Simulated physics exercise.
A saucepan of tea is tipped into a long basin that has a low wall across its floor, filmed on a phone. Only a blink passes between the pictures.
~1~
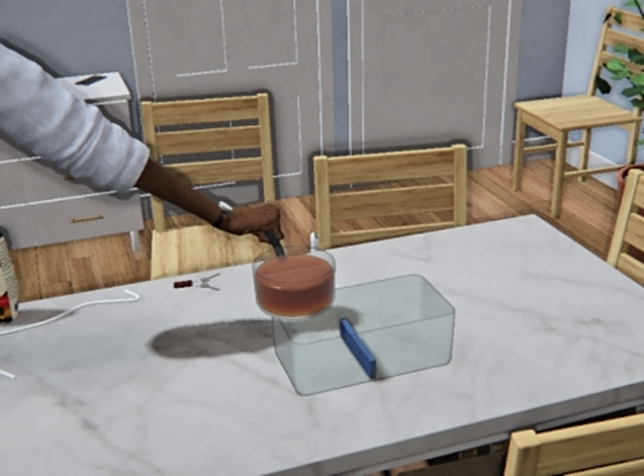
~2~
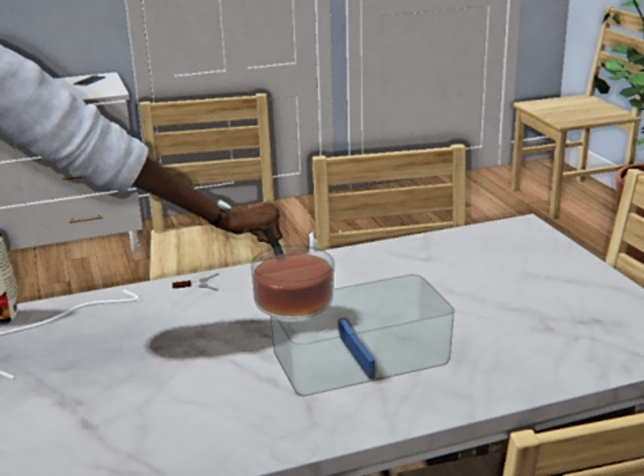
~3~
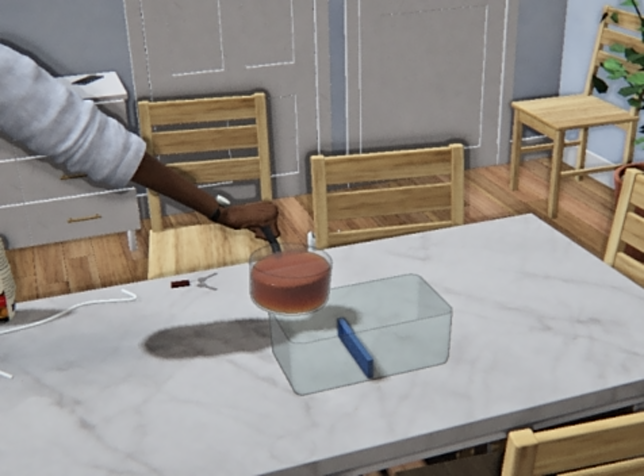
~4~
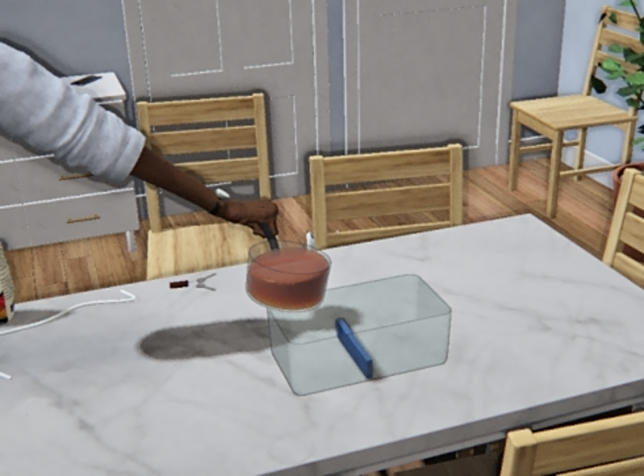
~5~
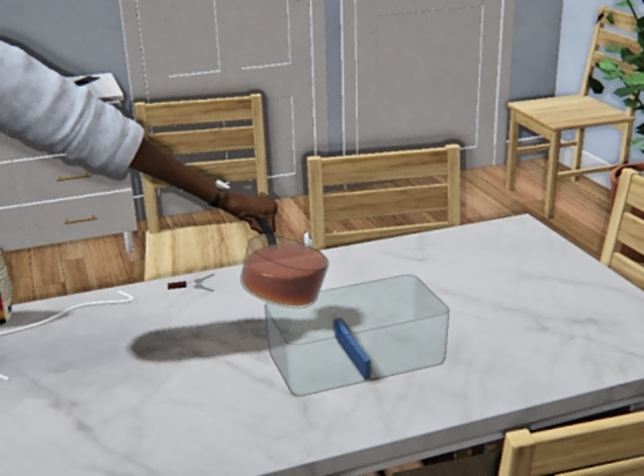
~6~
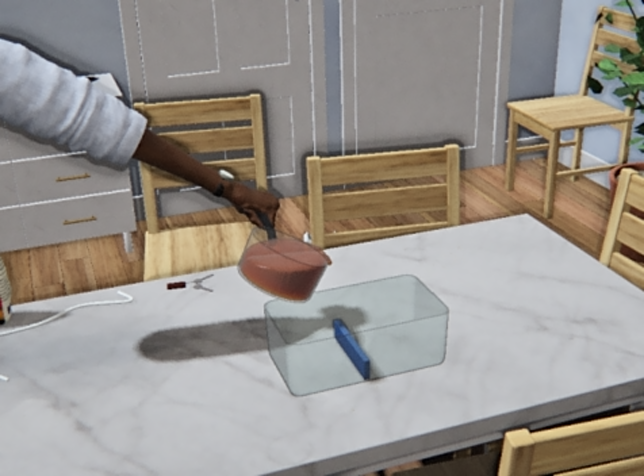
A hand holds a clear pan of reddish-brown liquid above a glass basin and tilts it rightward.
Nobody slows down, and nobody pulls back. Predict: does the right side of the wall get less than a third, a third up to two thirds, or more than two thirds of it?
It gets more than two thirds.
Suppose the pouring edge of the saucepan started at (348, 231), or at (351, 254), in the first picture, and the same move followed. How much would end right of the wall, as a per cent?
The first gives 65 %, the second 85 %.
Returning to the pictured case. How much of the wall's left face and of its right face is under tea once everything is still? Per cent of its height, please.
Left of the wall 10 %, right of the wall 80 %.
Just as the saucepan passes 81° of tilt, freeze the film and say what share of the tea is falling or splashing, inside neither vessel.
About 40 per cent.
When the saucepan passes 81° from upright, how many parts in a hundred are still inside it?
Amount still in: Approx. 45 %.
A moment on, the tilt is 81° and 46 per cent is still to pour, 1 is left of the wall and 11 right of it.
Next, the tilt is 96° and 9 per cent is still to pour, 3 is left of the wall and 72 right of it.
Then the tilt is 96° and 2 per cent is still to pour, 10 is left of the wall and 83 right of it.
Later the tilt is 96° and 0 per cent is still to pour, 11 is left of the wall and 86 right of it.
At rest 12 per cent lies left of the wall, 86 right of it and 2 outside.
